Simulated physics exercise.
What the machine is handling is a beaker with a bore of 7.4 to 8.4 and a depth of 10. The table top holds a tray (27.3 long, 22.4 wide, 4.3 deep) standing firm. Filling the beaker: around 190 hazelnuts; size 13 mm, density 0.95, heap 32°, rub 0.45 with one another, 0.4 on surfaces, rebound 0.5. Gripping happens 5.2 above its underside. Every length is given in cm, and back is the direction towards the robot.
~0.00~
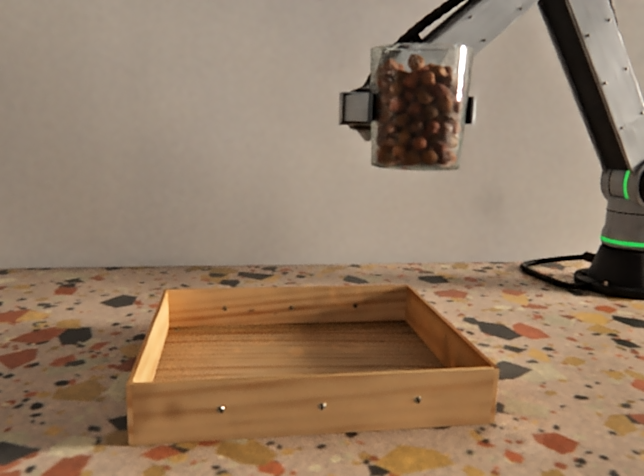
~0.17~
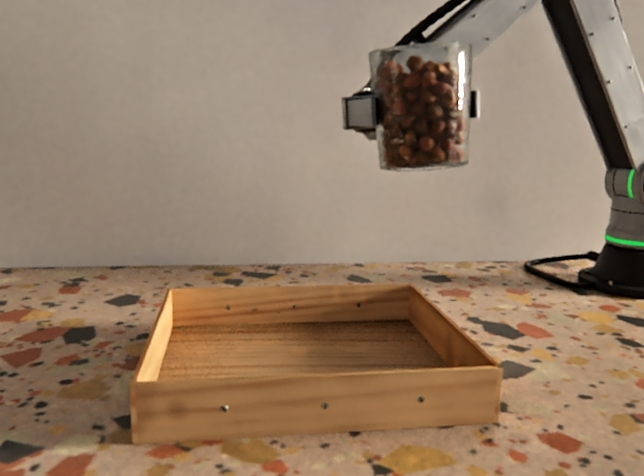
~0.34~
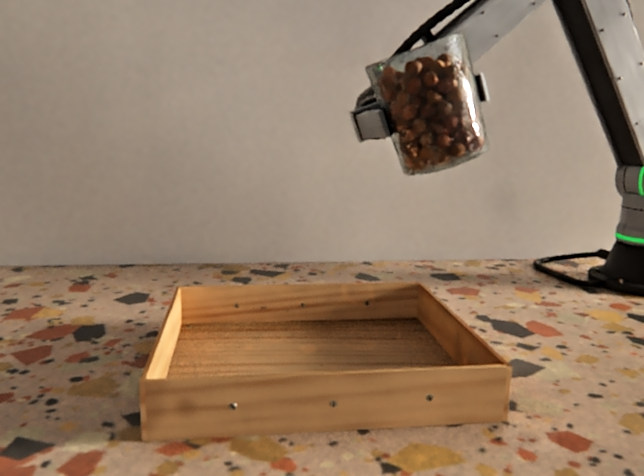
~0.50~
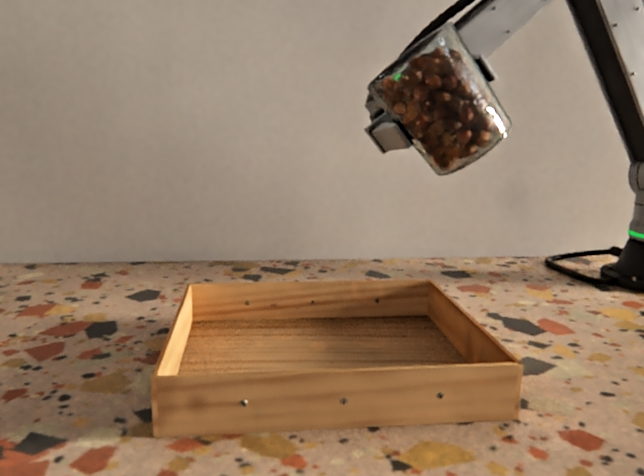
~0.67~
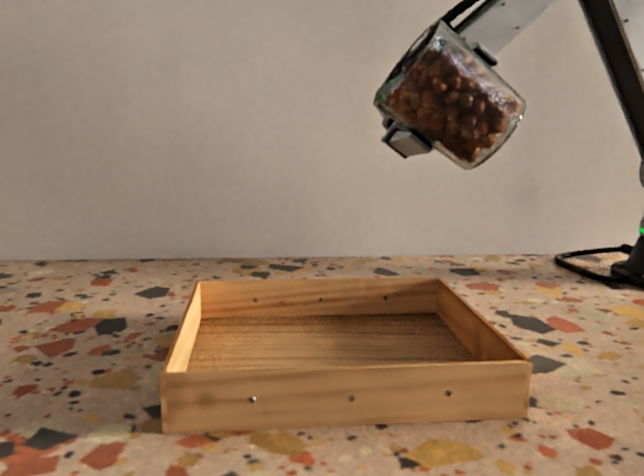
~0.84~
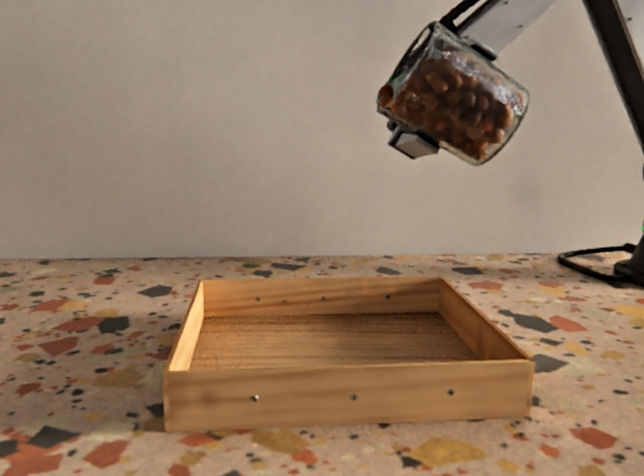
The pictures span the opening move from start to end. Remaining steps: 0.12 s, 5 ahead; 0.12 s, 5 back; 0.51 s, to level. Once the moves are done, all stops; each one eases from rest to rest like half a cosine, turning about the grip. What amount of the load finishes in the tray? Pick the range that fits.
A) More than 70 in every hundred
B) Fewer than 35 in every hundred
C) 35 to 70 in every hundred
Answer: B.
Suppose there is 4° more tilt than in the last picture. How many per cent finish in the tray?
Roughly 25 percent.
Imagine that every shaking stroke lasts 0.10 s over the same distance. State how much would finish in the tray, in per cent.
I'd expect close to 25 in a hundred.
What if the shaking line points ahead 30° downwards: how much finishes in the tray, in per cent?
Roughly 10 percent of it.
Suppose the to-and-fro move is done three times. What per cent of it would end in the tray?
Then roughly 40 percent.
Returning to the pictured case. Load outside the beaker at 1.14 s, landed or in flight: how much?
So far around 20 % is out.
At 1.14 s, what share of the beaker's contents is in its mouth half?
Roughly 40 %.
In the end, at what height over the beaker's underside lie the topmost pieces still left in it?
Roughly 8.5 centimetres.
After 1.14 s, tilted 58° forward, highest piece 26 above the table; 152 in the beaker, 1 in the tray, 34 in flight or on a rim.
After 1.44 s, tilted 12° forward, highest piece 29 above the table; 149 in the beaker, 37 in the tray, 1 on the table or floor.
After 1.79 s, level, highest piece 28 above the table; 149 in the beaker, 37 in the tray, 1 on the table or floor.
After 2.84 s, level, highest piece 28 above the table; 149 in the beaker, 37 in the tray, 1 on the table or floor.
At rest, 149 in the beaker, 37 in the tray, 1 on the table or floor. That is 20 % in the tray.
